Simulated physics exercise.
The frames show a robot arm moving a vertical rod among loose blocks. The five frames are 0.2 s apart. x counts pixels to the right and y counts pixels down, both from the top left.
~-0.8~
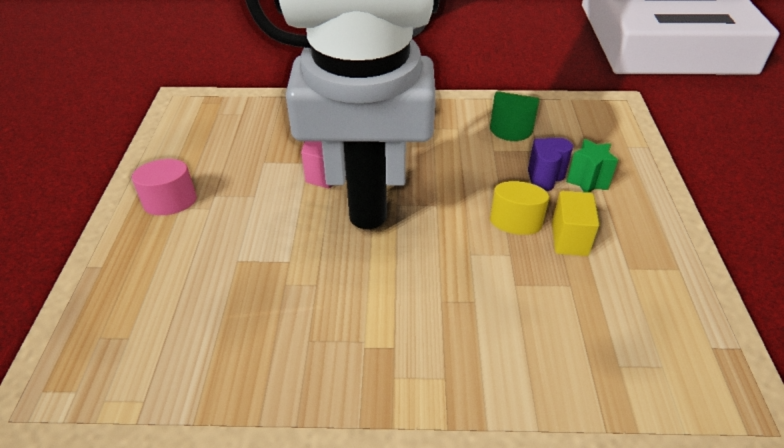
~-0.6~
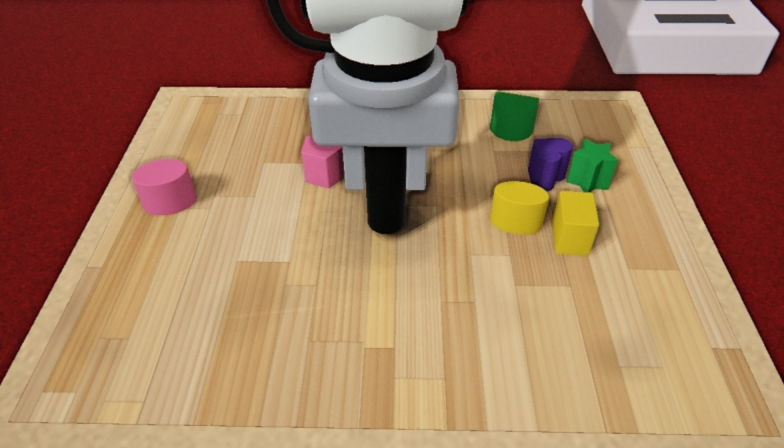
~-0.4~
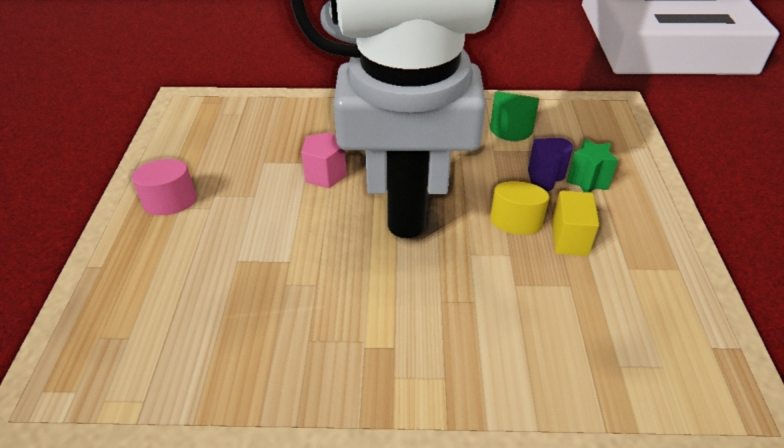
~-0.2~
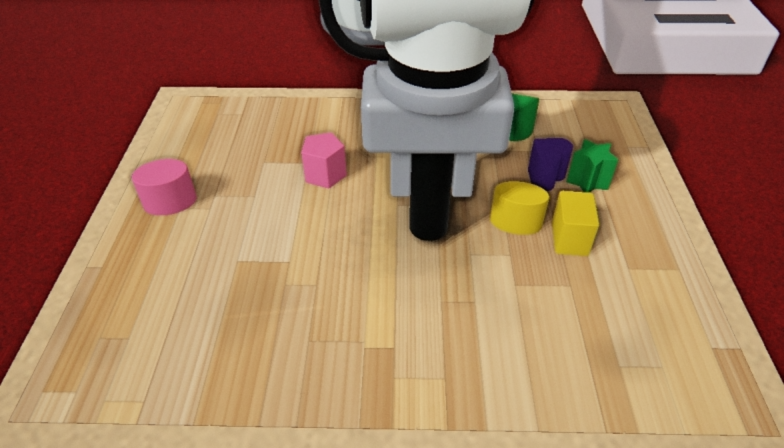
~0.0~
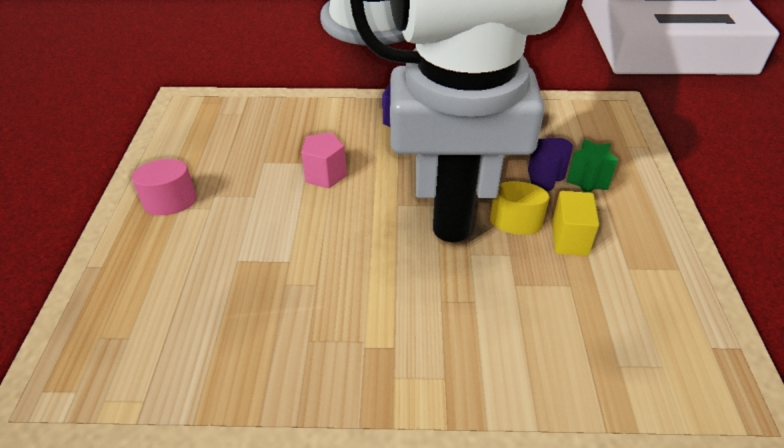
On a wooden board over a red surface, a robot arm moved its upright black rod steadily to the right toward a yellow round block, while the scattered pink, green, purple and yellow blocks stayed still.
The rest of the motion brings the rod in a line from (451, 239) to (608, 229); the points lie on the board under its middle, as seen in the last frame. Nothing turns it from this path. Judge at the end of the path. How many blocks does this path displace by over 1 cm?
The result: Two blocks.
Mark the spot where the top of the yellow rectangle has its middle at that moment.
The answer is (658, 208).
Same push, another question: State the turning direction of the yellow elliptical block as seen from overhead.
It rotates counterclockwise.
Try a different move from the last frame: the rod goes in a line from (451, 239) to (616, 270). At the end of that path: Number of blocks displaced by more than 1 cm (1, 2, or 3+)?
I expect one block to move.
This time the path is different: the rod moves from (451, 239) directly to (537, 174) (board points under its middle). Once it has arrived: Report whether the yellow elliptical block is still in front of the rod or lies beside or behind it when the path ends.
My answer is that the yellow elliptical block has slipped off.
What follows on the original path. One third of the way, rod (507, 226); yellow elliptical block (537, 188).
Two thirds of the way, rod (559, 223); yellow elliptical block (557, 177), turned 25° anticlockwise; yellow rectangle (603, 207), turned 15° clockwise.
At the end, rod (611, 220); yellow elliptical block (557, 177), turned 25° anticlockwise; yellow rectangle (658, 208), turned 30° clockwise; green star in place.
